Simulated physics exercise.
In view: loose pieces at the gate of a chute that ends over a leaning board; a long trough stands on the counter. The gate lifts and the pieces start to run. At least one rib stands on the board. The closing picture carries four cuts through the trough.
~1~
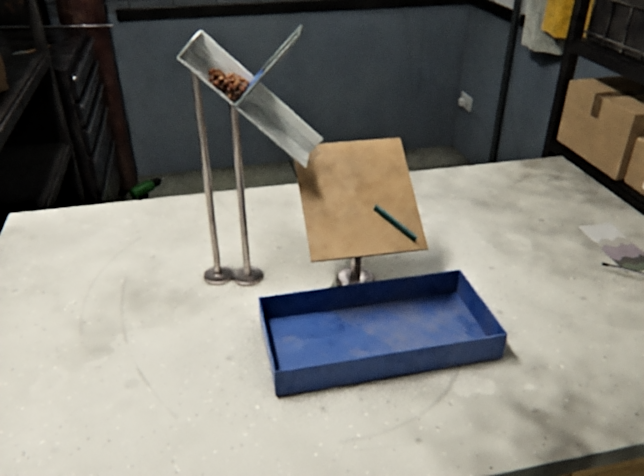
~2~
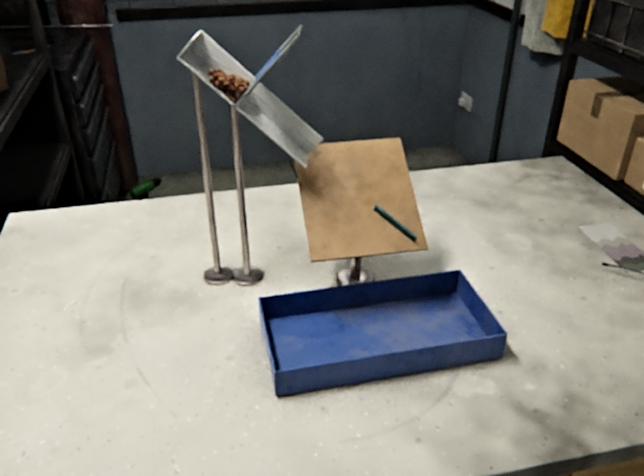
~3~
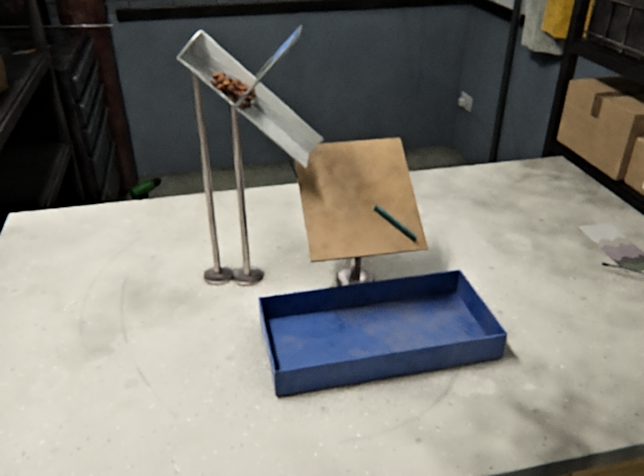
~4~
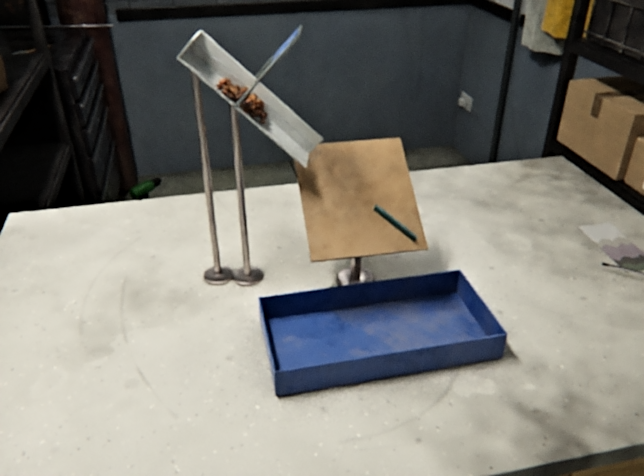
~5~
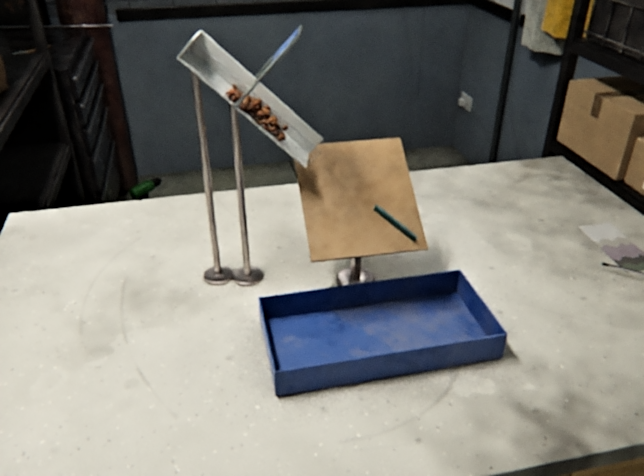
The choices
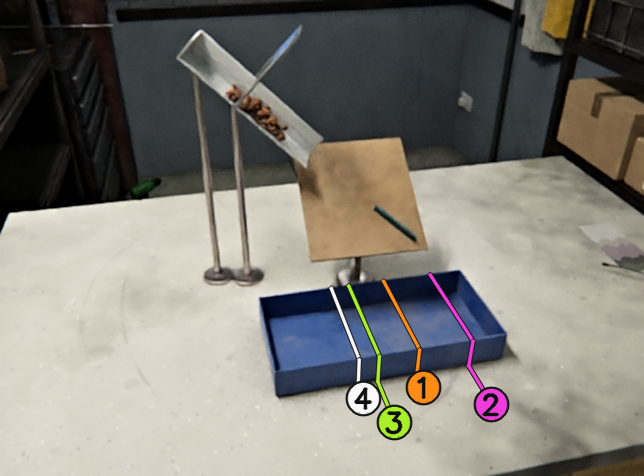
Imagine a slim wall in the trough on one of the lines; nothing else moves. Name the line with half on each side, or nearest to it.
It is 1.
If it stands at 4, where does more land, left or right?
The right side.
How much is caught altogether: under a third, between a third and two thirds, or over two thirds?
About that: Over two thirds.
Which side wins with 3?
More lands on the right.
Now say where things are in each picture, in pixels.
Load behind the gate at (231, 82), bits of dog kibble; lip of the chute at (307, 161), sloping fairly steeply, in the first frame.
Middle of the board at (358, 196), tilted fairly steeply; middle of its low edge at (371, 255); of its high edge at (347, 142), in the second frame.
Front corners of the trough at (275, 372) and (507, 334), empty; front of the load at (249, 105), in the third frame.
Middle of the load at (245, 97); its front at (262, 122), about a third of the way to the lip; rib from (376, 205) to (417, 237), in the fourth frame.
Middle of the load at (260, 113); its front at (283, 137), about two thirds of the way to the lip, in the fifth frame.
On the marked copy, line 1 crosses the front rim at (419, 348); line 2 crosses the front rim at (472, 340); line 3 crosses the front rim at (379, 355); line 4 crosses the front rim at (358, 358).
Choosing 1, of what is caught, about half on the left of the divider, about half on the right.
Choosing 2, of what is caught, most on the left of the divider, a small part on the right.
Choosing 3, of what is caught, a small part on the left of the divider, most on the right.
Choosing 4, of what is caught, none on the left of the divider, all on the right.
